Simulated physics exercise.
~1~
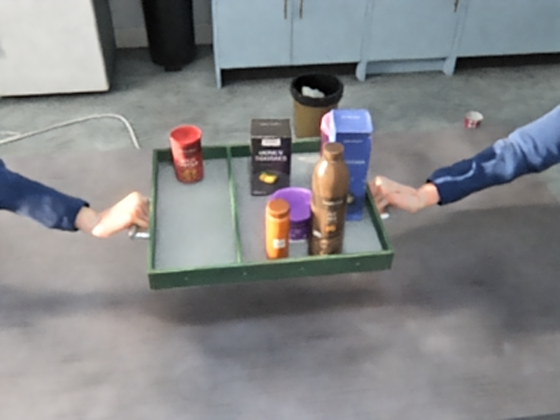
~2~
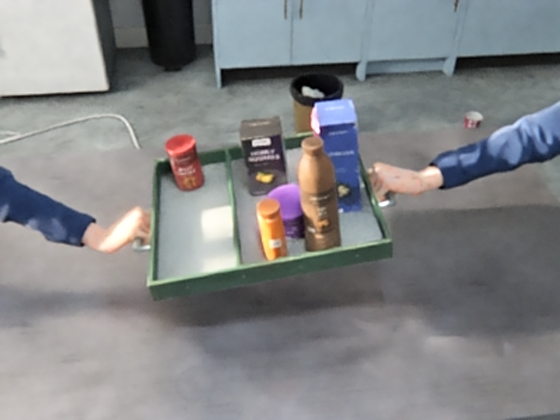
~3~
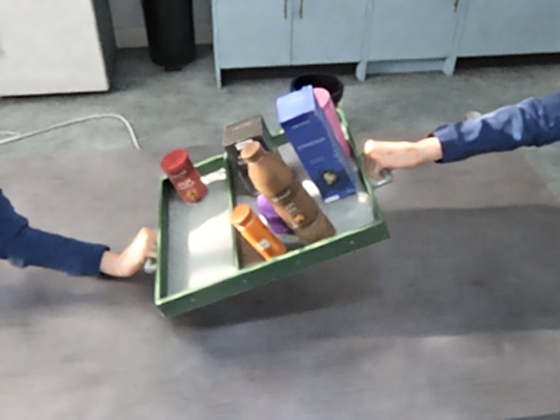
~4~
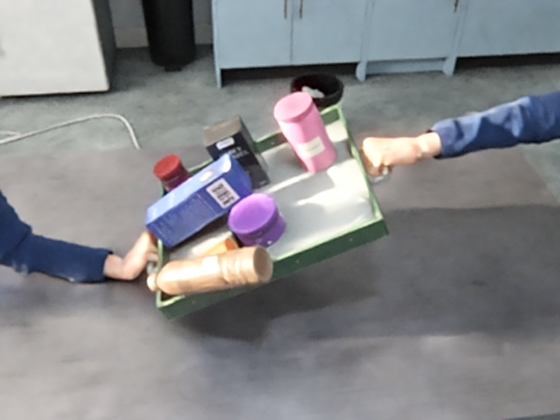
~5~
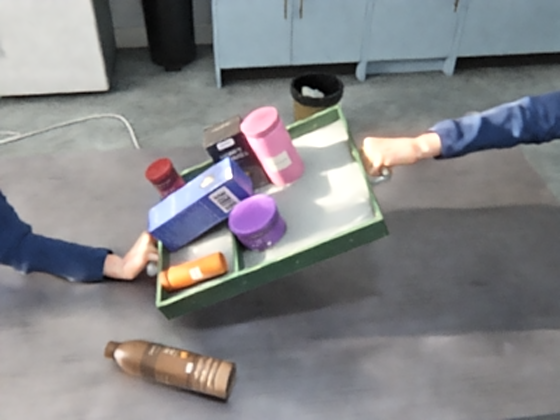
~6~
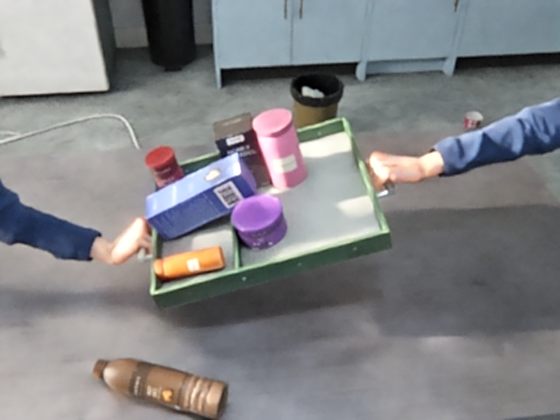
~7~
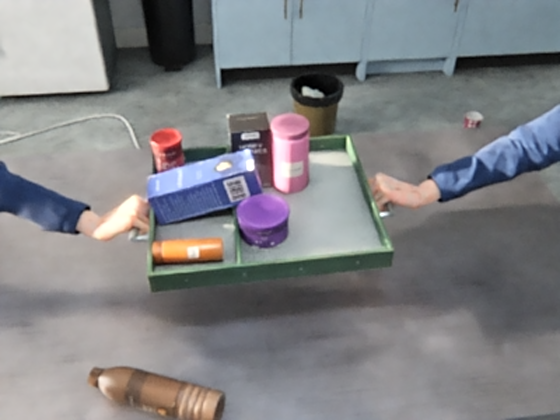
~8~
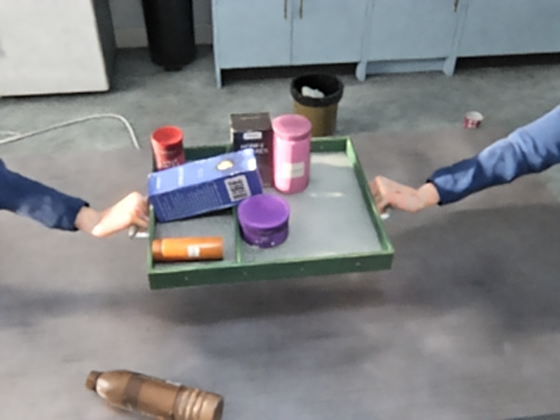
On a grey workshop floor, two hands tip a loaded green tray left and level it, toppling items and dropping a brown bottle.
